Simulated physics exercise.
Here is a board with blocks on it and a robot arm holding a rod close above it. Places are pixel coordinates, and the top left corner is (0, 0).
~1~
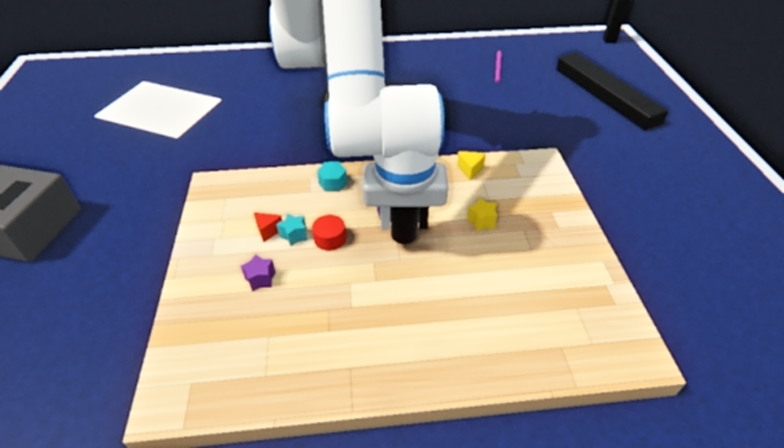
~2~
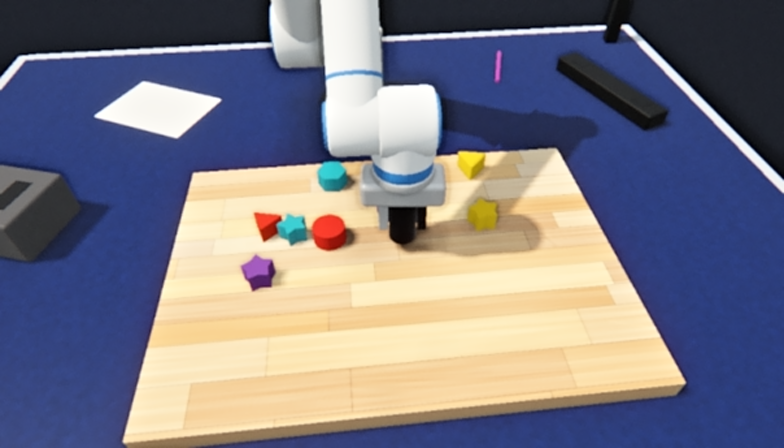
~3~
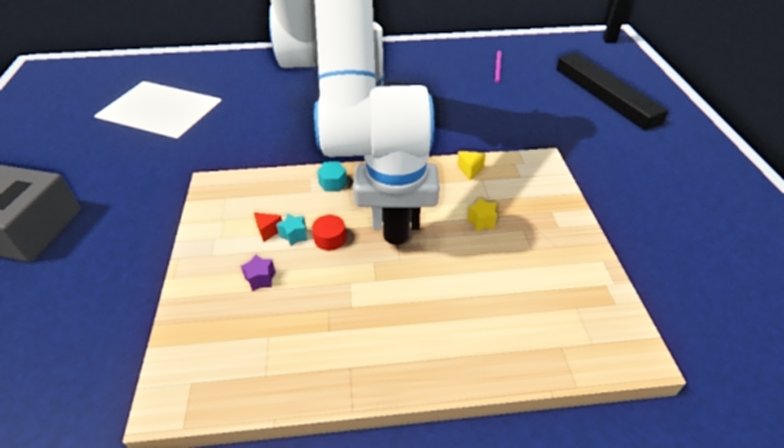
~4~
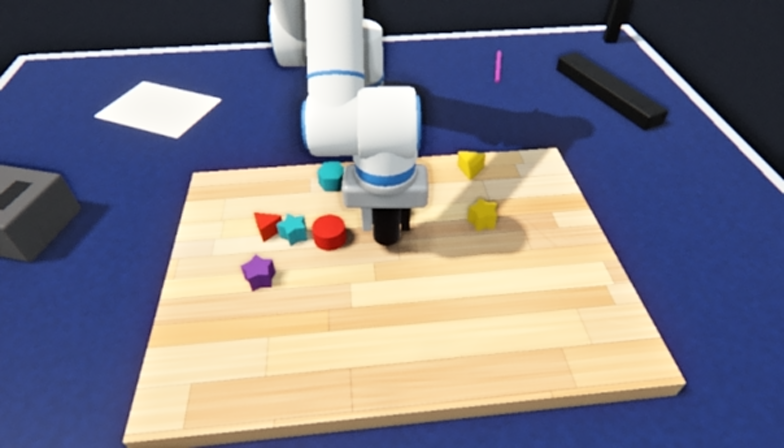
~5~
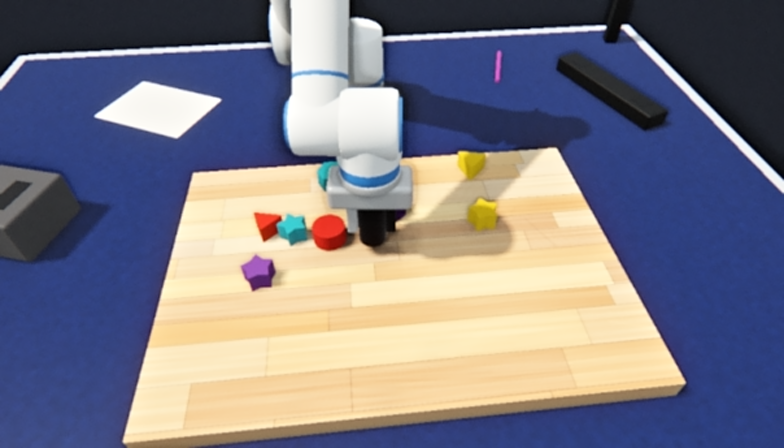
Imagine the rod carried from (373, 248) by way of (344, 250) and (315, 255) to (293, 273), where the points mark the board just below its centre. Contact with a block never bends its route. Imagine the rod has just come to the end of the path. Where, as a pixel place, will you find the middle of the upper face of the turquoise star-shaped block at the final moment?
It ends at (278, 221).
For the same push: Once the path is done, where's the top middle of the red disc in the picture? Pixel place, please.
The centre of its top will be at (305, 221).
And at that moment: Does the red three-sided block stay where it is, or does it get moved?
It moves.
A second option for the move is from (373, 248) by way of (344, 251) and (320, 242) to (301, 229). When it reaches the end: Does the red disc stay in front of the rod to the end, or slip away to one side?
My guess is it keeps its place ahead of the rod.
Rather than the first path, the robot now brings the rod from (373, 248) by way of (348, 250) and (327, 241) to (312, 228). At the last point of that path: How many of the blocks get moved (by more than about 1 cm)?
Going by the path, three or more blocks will move.
The first path, step by step. One third of the way, rod (342, 240); turquoise star-shaped block (290, 223); red disc (318, 223).
Two thirds of the way, rod (313, 246); red three-sided block (257, 217); turquoise star-shaped block (278, 221); red disc (305, 221).
At the end, rod (290, 264); purple star-shaped block not moved; red three-sided block (257, 217); turquoise star-shaped block (278, 221); red disc (305, 221).
